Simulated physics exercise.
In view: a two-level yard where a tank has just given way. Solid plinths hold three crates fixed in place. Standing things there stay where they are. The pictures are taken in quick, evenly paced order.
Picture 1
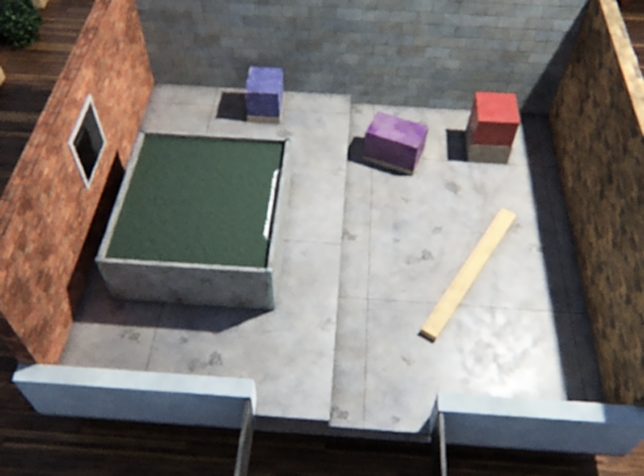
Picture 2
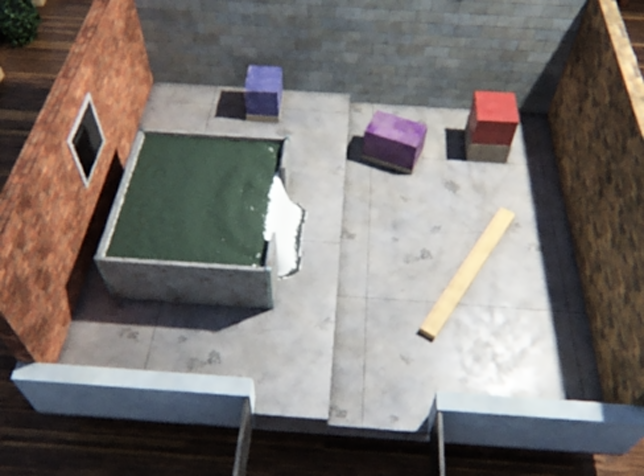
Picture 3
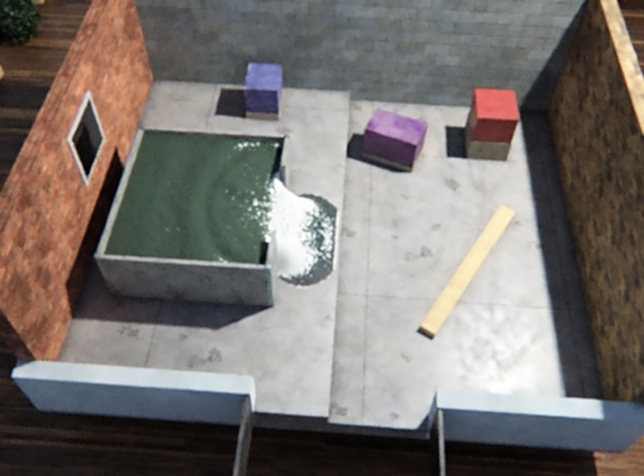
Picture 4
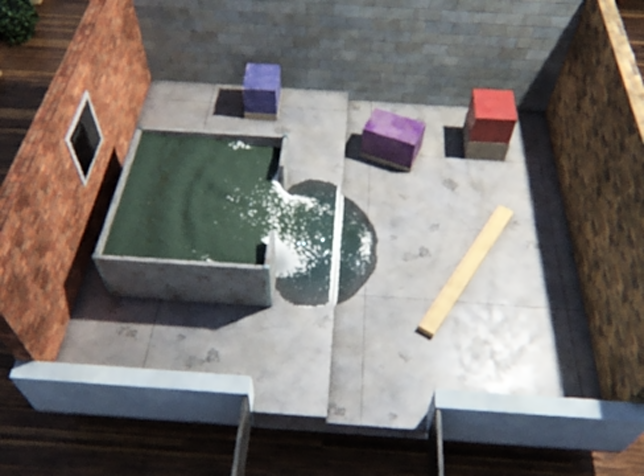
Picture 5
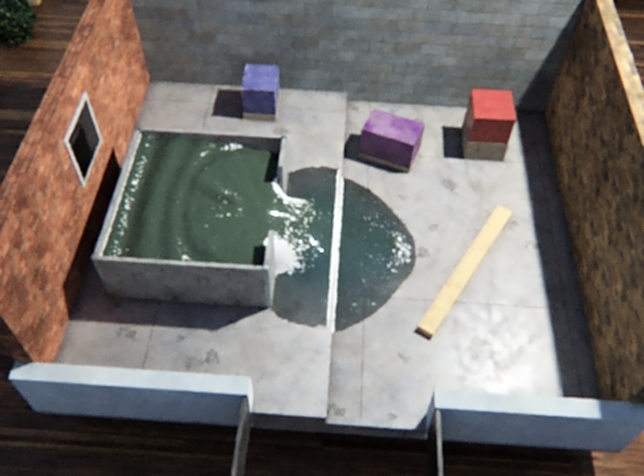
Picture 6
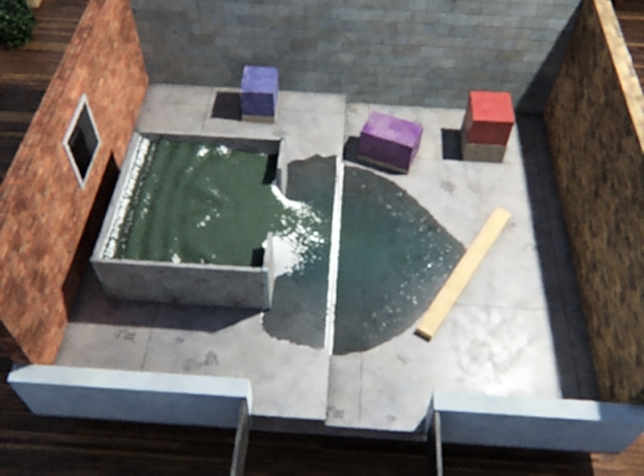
Dark green water pours from a gap in the tank and spreads right across the yard.
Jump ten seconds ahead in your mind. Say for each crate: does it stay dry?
Blue crate: Yes, it stays dry; purple crate: No, it gets wet; red crate: Yes, it stays dry.
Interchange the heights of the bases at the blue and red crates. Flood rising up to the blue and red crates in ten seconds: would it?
Blue stays out of it; red gets flooded.
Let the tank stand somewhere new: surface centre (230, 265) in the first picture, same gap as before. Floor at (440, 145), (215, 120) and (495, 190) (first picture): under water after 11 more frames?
Taking the three spots in order: Bare, bare, swamped.
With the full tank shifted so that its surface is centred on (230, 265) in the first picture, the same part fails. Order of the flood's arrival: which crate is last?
That would be the blue one.
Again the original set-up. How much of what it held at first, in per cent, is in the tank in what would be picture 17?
54 % or so.
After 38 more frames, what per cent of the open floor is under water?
Estimated share: Around 65 %.
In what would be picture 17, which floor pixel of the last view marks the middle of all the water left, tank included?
Roughly (318, 241) in the last picture.
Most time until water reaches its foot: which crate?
I think it's the one in blue.
A moment on, water covers 40 % of the floor; the blue crate not reached, the purple crate water round its plinth, the red crate water round its plinth.
Next, water covers 50 % of the floor; the blue crate not reached, the purple crate water round its plinth, the red crate water round its plinth.
Then, water covers 55 % of the floor; the blue crate not reached, the purple crate water round its plinth, the red crate water round its plinth.
Later, water covers 65 % of the floor; the blue crate water round its plinth, the purple crate water round its plinth, the red crate water round its plinth.
In the end, water covers 65 % of the floor; the blue crate stayed above the water, the purple crate was topped, the red crate stayed above the water.
